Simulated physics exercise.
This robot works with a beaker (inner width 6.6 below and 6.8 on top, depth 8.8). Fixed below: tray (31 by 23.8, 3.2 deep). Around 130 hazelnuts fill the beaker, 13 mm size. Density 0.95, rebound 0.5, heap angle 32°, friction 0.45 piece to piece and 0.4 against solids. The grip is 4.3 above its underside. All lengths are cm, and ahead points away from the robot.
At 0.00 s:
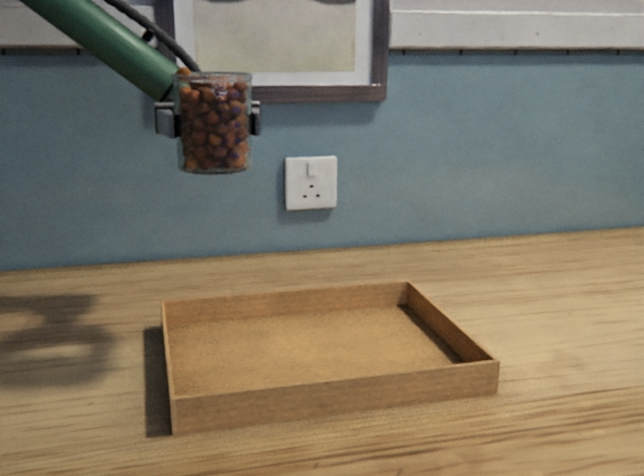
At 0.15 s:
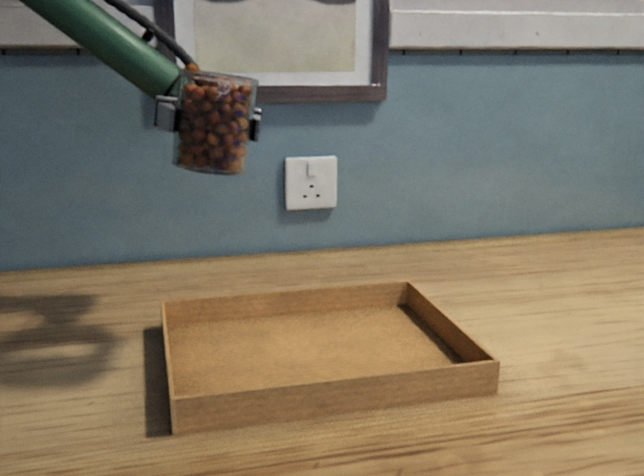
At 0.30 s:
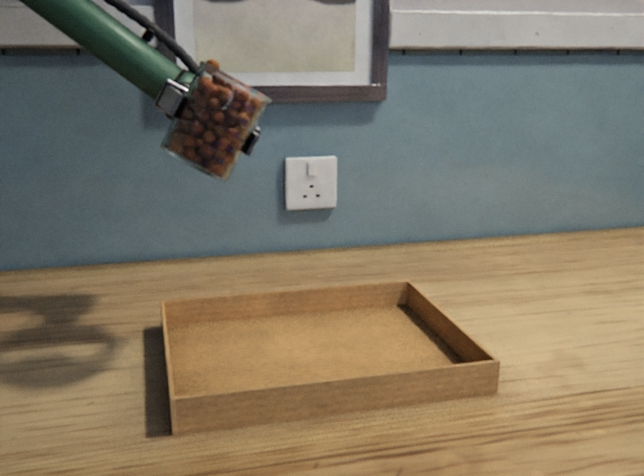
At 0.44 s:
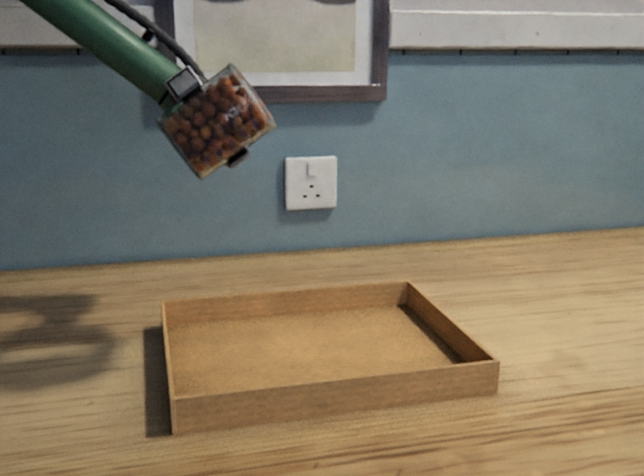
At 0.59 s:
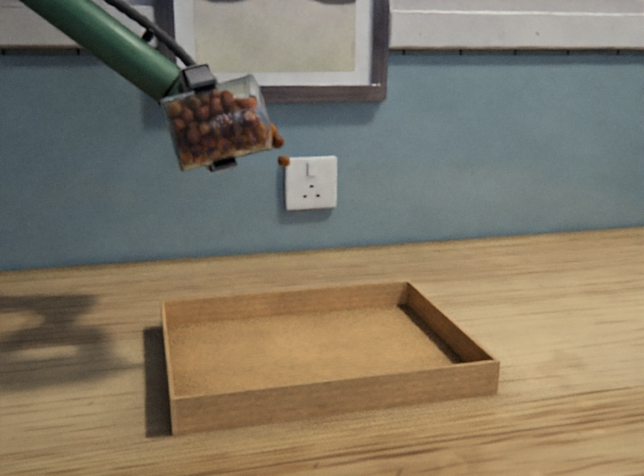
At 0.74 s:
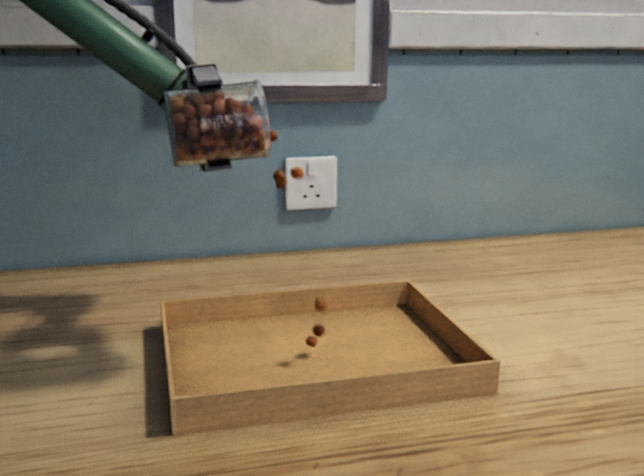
A green robot arm tips a clear beaker of hazelnuts, dropping a few toward a tray.
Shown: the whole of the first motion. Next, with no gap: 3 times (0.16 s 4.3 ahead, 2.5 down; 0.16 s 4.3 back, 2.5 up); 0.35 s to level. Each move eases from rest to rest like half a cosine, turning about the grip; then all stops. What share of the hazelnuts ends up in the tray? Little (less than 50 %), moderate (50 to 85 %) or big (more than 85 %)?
Answer: Moderate; 50 to 85 % of the hazelnuts finish in the tray.
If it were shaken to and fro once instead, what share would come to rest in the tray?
Then about 40 per cent.
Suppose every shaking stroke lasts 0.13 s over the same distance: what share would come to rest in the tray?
It would be near 70 per cent.
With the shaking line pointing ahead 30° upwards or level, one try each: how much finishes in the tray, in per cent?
Some 90 and 85 per cent.
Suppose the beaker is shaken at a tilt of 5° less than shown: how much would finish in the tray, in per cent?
It would be near 55 per cent.
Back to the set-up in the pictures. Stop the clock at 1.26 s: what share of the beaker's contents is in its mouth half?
Some 55 per cent.
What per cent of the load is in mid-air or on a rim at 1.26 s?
Roughly 2 per cent.
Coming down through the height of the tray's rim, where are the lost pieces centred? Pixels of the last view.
Near (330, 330).
By 1.26 s, tilted 85° forward, highest piece 24 above the table; 75 in the beaker, 48 in the tray, 3 in flight or on a rim.
By 1.79 s, tilted 72° forward, highest piece 25 above the table; 74 in the tray, 42 in the beaker, 10 in flight or on a rim.
By 2.25 s, level, highest piece 27 above the table; 84 in the tray, 42 in the beaker.
By 3.30 s, level, highest piece 27 above the table; 84 in the tray, 42 in the beaker.
Final count, 84 in the tray, 42 in the beaker. That is 67 % in the tray.
